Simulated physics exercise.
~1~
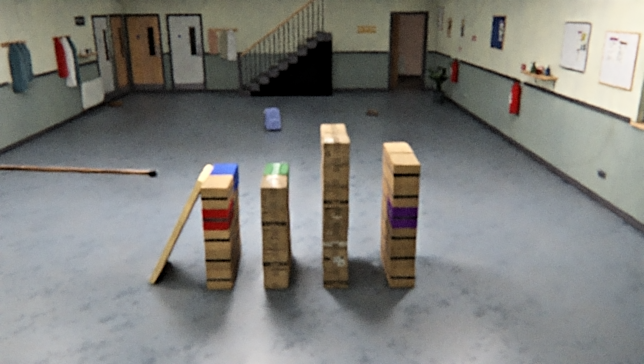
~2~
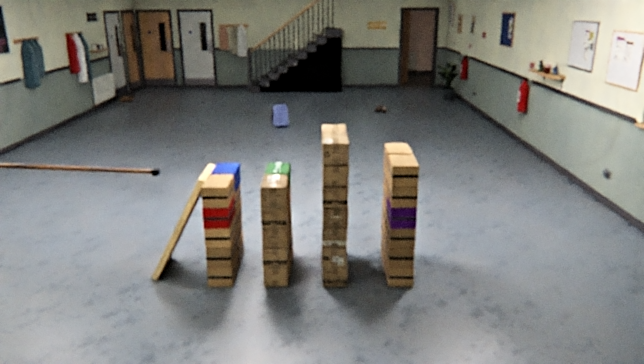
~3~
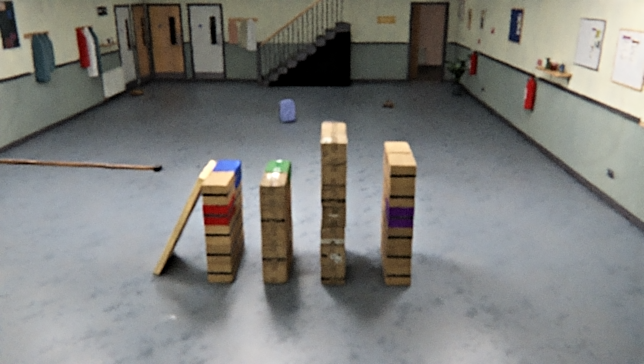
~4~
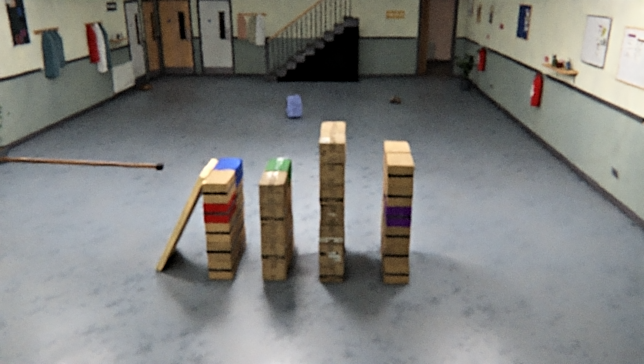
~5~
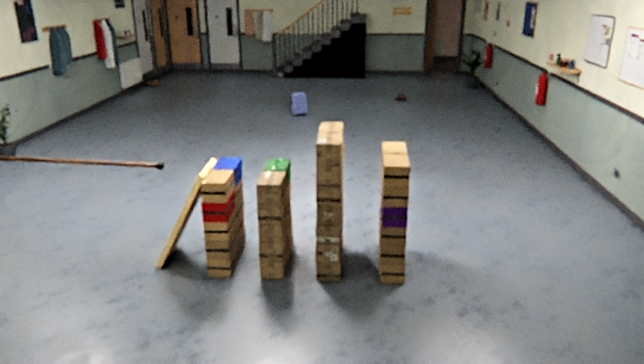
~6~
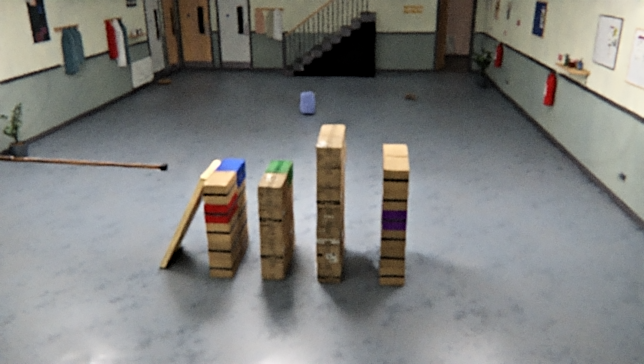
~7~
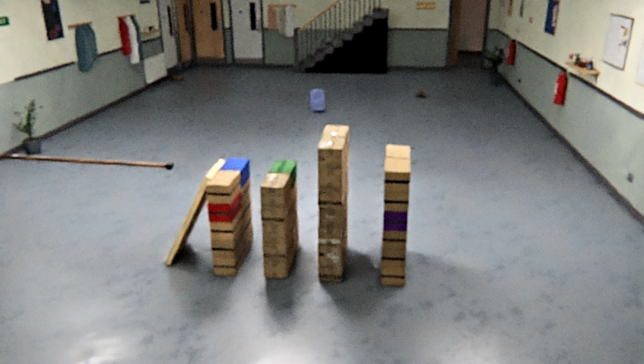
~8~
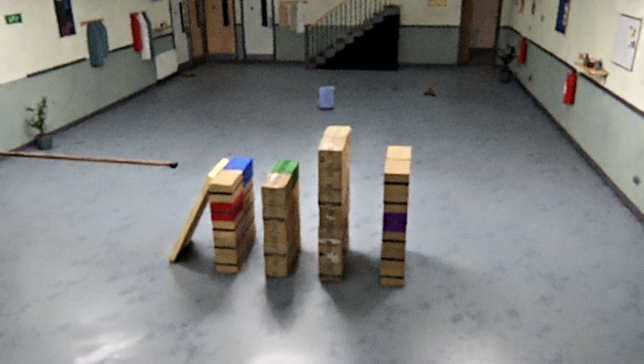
The view drifted slowly sideways around four stacks of brown parcels in a large hall, where a wooden board leaned against the leftmost stack; nothing toppled, and the red, blue, green and purple parcels all stayed in place to the end.
